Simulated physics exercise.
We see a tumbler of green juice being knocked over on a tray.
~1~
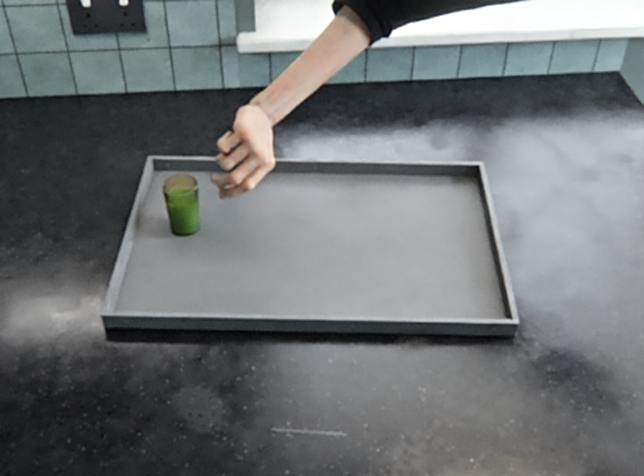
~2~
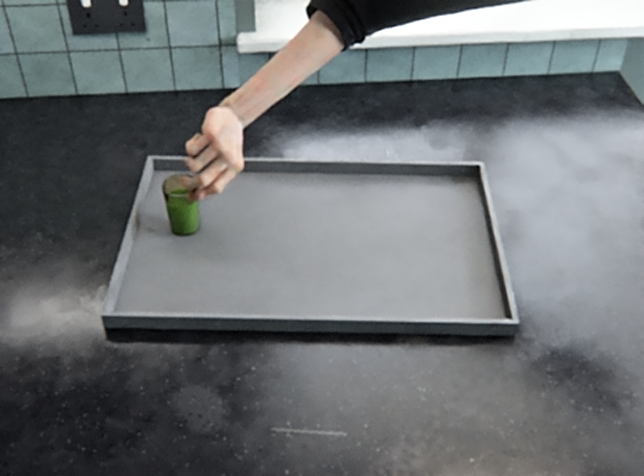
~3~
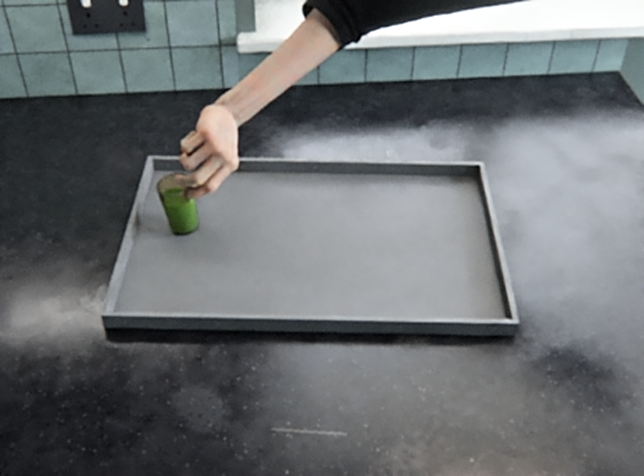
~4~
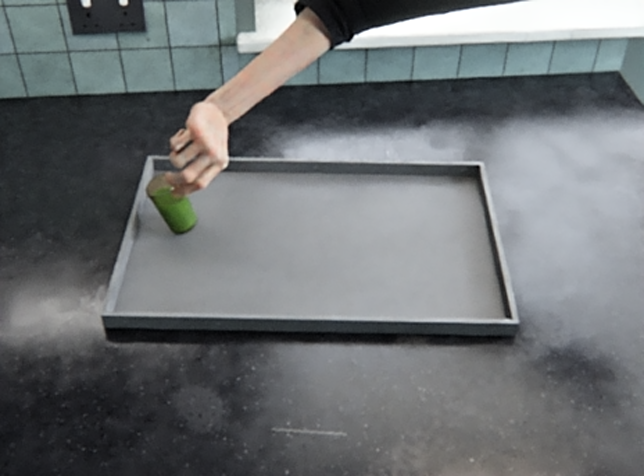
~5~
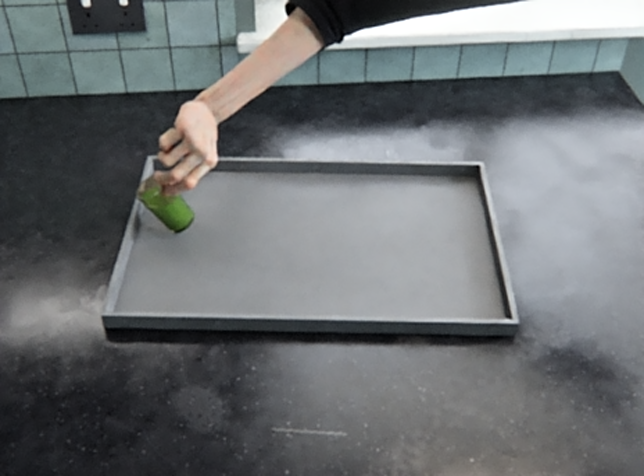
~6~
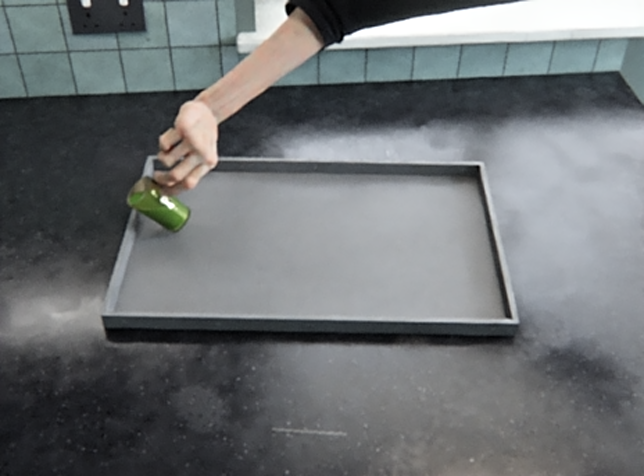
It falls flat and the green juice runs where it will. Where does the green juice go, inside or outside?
In the end it wets the top as well.
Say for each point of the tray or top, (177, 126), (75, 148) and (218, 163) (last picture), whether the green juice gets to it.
One: Not reached. Two: Untouched. Three: Untouched.
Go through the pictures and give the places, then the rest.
In the first frame, it stands upright; tumbler (183, 205) about two thirds full; tray (325, 315).
In the second frame, it is being nudged; tumbler about two thirds full, surface at (181, 197).
In the third frame, it is being nudged; tumbler (179, 204) about two thirds full.
In the fourth frame, it is being nudged; tumbler about two thirds full, surface at (169, 196); tray (325, 315).
In the fifth frame, it is being nudged; tumbler (166, 203) tipped 30°.
In the sixth frame, it is falling; tumbler (159, 205) tipped 40°.
Next, the tumbler lies across the rim; the puddle covers about as much as a plate; the table is getting wet.
After that, the puddle covers about as much as a tray; the table is getting wet.
Finally, the puddle covers about as much as a tray; the table is getting wet.
